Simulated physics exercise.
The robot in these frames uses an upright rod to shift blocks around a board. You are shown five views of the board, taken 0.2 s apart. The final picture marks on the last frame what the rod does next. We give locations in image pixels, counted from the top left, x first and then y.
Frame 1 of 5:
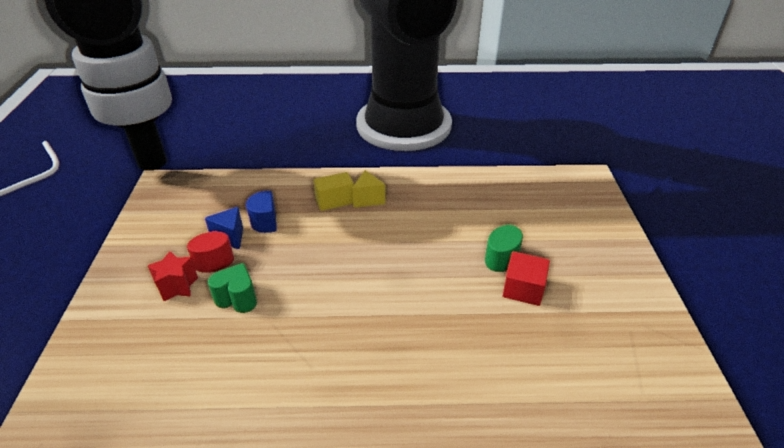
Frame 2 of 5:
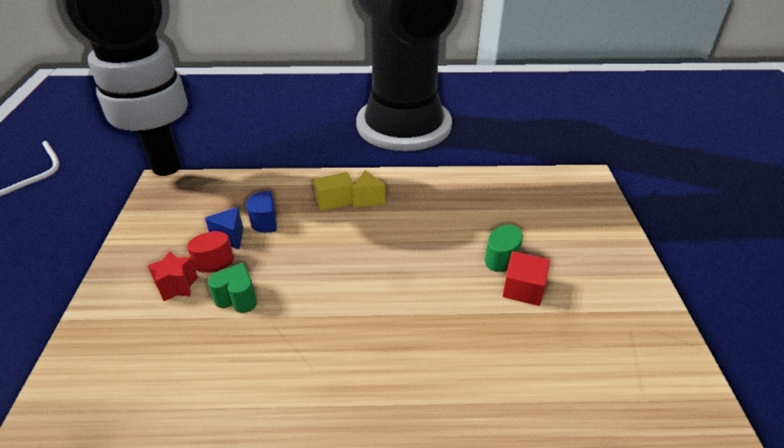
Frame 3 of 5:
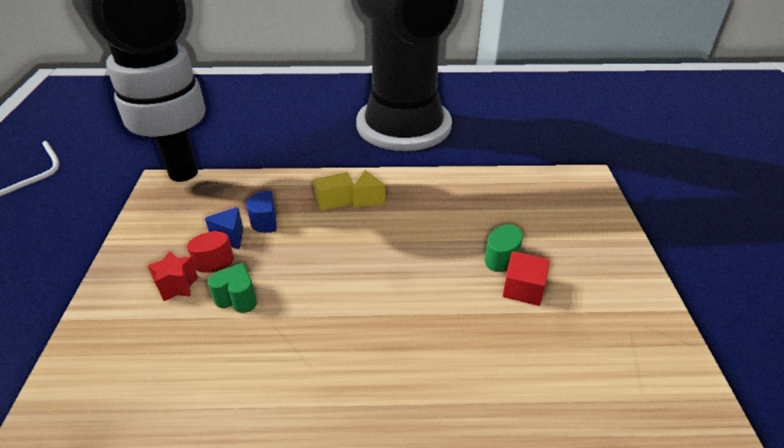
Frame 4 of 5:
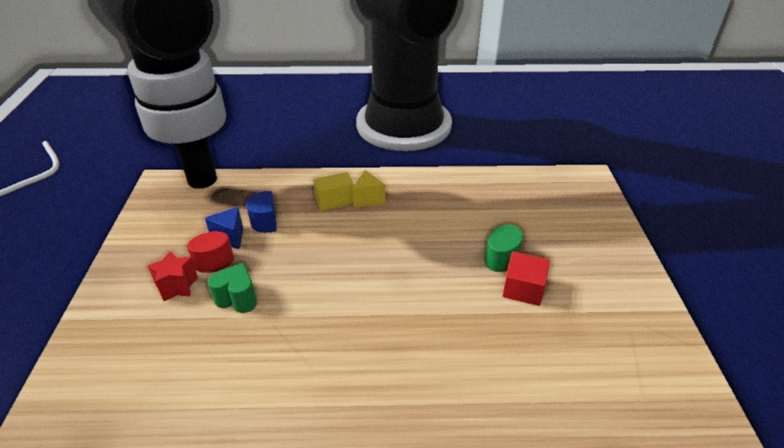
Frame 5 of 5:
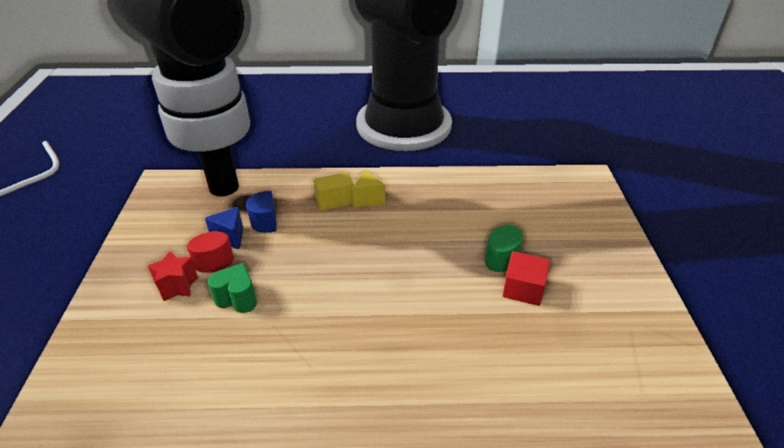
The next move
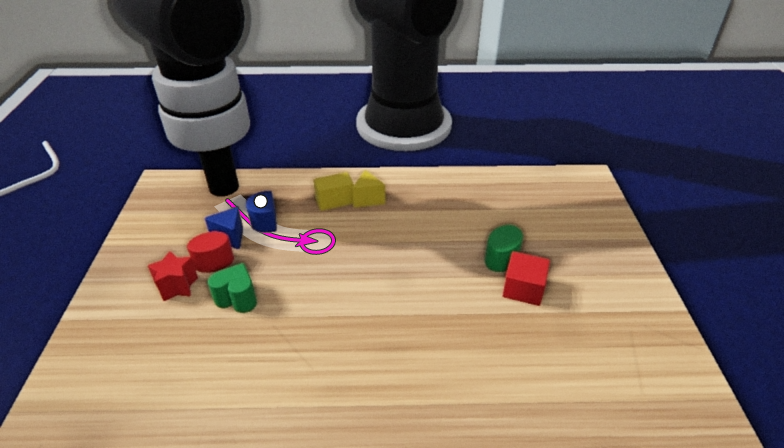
The robot's upright rod moved slowly right and slightly toward the viewer, from the board's back left corner to just behind the blue blocks, while the red, green, blue and yellow blocks stayed still.
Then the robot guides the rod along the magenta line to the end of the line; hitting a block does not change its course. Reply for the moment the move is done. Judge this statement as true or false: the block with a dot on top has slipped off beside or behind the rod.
False
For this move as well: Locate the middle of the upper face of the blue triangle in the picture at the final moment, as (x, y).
I'd expect the centre of its top face to be at (237, 226).
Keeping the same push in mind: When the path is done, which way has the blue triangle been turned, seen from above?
Its rotation is clockwise.
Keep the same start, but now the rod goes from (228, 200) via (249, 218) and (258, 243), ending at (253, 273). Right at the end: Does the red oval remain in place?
No
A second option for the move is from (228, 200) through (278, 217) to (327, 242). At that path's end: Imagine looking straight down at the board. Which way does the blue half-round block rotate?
The block turns clockwise.
The line goes from (228, 200) via (248, 220) and (276, 237), ending at (318, 241); the dot is on the blue half-round block.
What follows on the original path. One third of the way, rod (245, 208); blue triangle (225, 219), turned 15° clockwise; blue half-round block (270, 206).
Two thirds of the way, rod (274, 224); red oval (204, 244), turned 15° clockwise; blue triangle (237, 226), turned 55° clockwise; blue half-round block (306, 216), turned 45° anticlockwise.
At the end, rod (316, 229); red oval (204, 244), turned 15° clockwise; blue triangle (237, 226), turned 55° clockwise; green heart unmoved; blue half-round block (348, 218), turned 55° anticlockwise; yellow rectangular block unmoved.
